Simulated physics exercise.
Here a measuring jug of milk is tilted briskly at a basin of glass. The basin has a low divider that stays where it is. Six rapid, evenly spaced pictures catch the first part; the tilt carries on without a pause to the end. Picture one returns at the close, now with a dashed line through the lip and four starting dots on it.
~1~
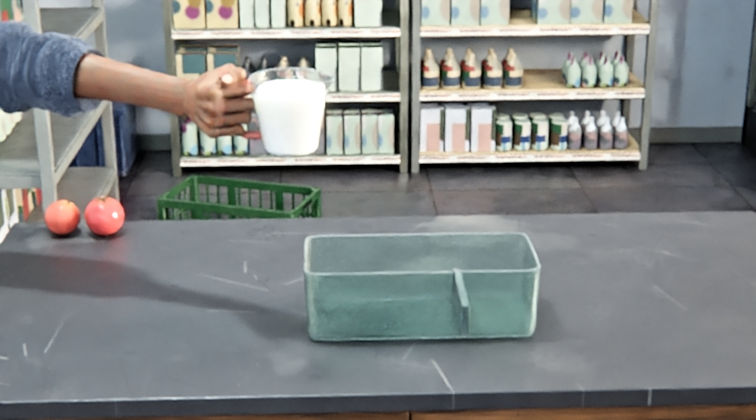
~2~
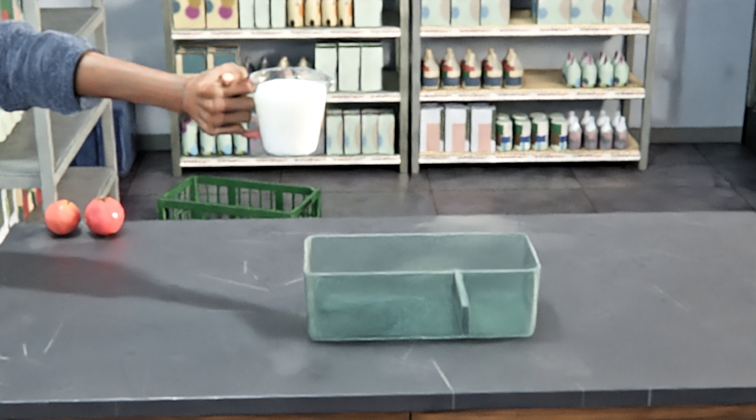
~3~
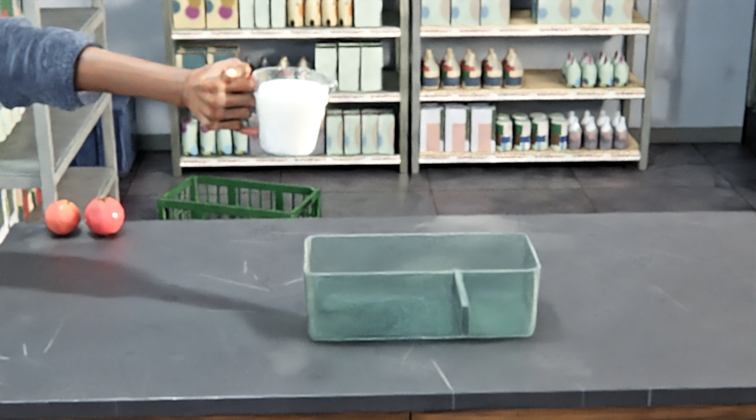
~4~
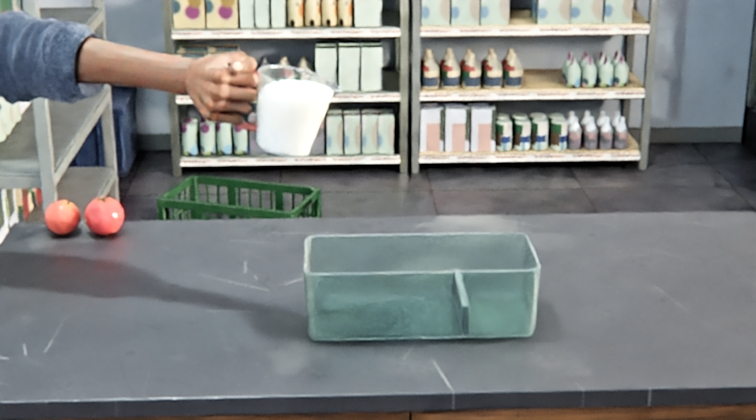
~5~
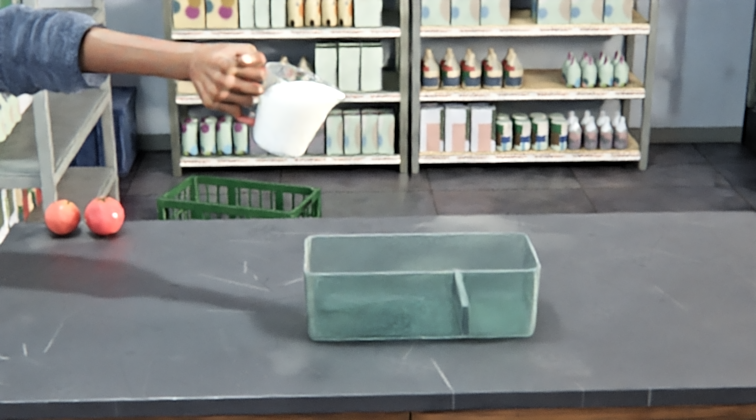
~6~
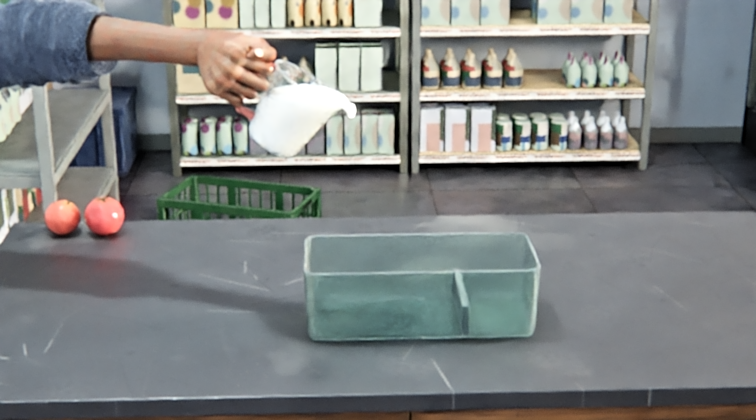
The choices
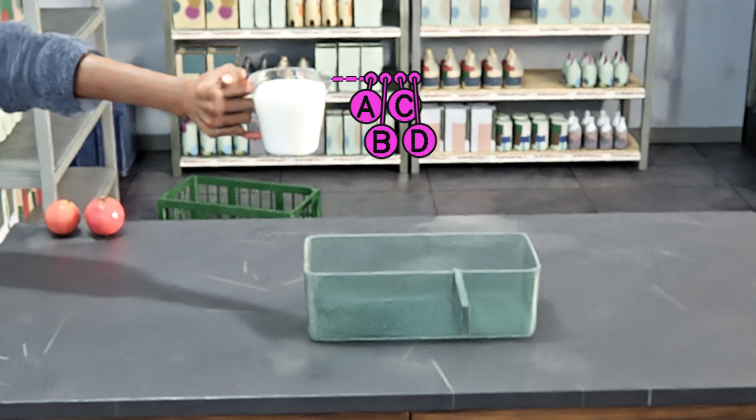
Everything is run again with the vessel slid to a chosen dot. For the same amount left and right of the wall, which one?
The answer is dot C.
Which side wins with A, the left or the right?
More ends on the left.
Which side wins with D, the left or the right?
More ends on the right.
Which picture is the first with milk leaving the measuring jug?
In picture 6.
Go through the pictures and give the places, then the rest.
Upright, lip at (333, 79); basin from (308, 338) to (535, 334); top of the wall at (461, 286); nothing has left yet.
Upright, lip at (334, 80); nothing has left yet.
Tipped about 6°, lip at (337, 83); nothing has left yet.
Tipped about 13°, lip at (340, 89); nothing has left yet.
Tipped about 22°, lip at (344, 97); nothing has left yet.
Tipped about 33°, lip at (346, 107); milk is over the lip, down to (350, 114).
On the marked copy, A at (371, 78); B at (385, 78); C at (400, 78); D at (414, 78).
With A, about 92 % ends left of the wall and 4 % right of it; 4 % is lost outside.
With B, about 86 % ends left of the wall and 8 % right of it; 6 % is lost outside.
With C, about 51 % ends left of the wall and 46 % right of it.
With D, about 13 % ends left of the wall and 84 % right of it.
